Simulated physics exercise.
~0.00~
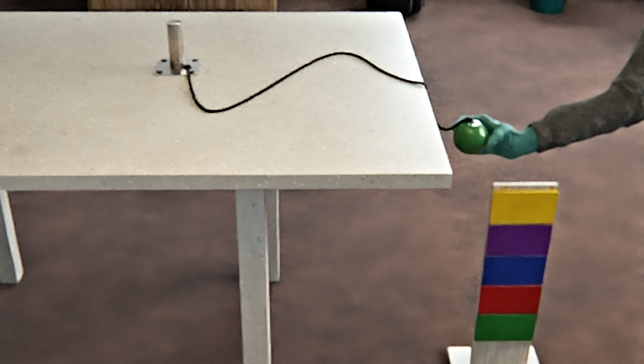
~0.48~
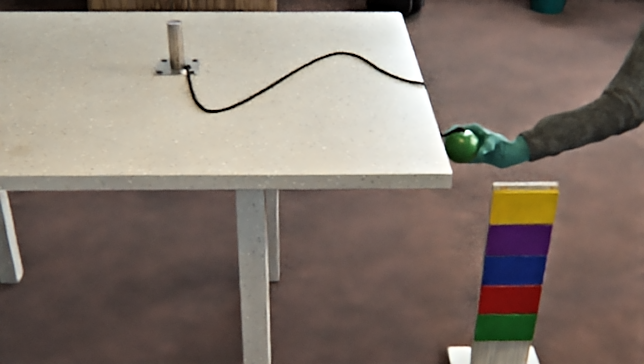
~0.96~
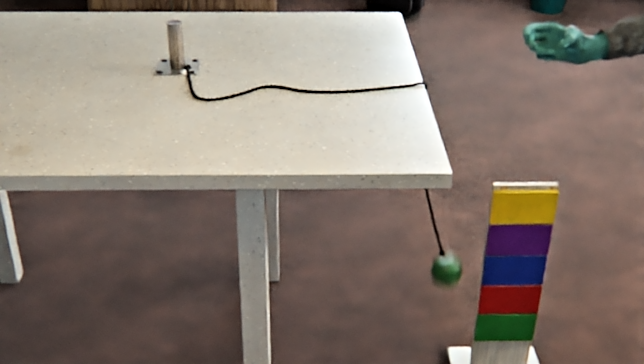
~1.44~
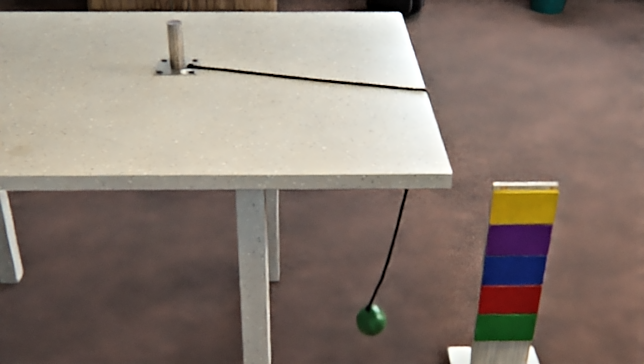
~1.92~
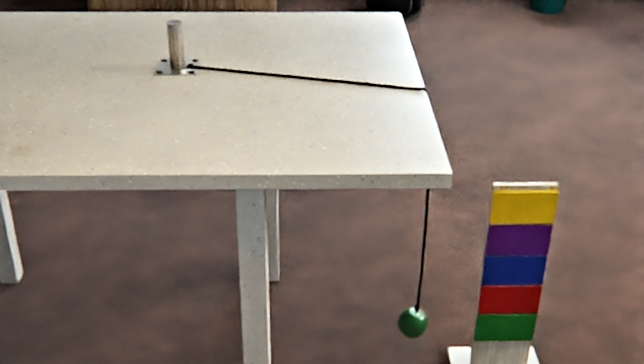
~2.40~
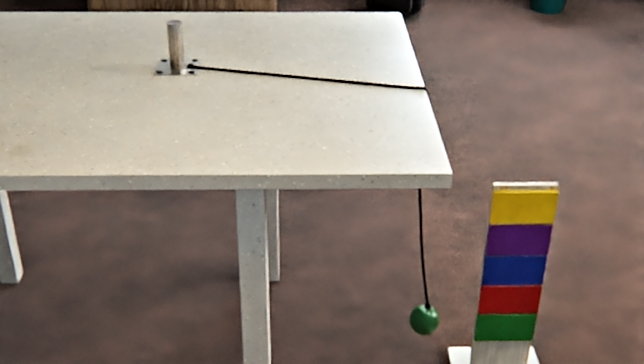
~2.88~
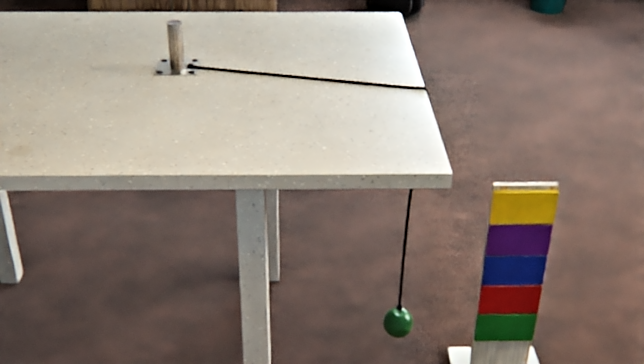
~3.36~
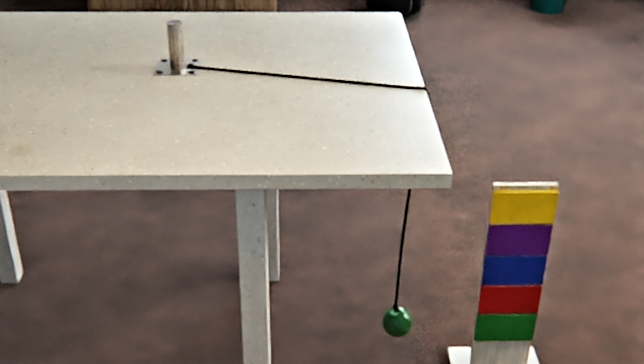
Beside a striped board, a hand releases a green ball that swings and hangs level with green.
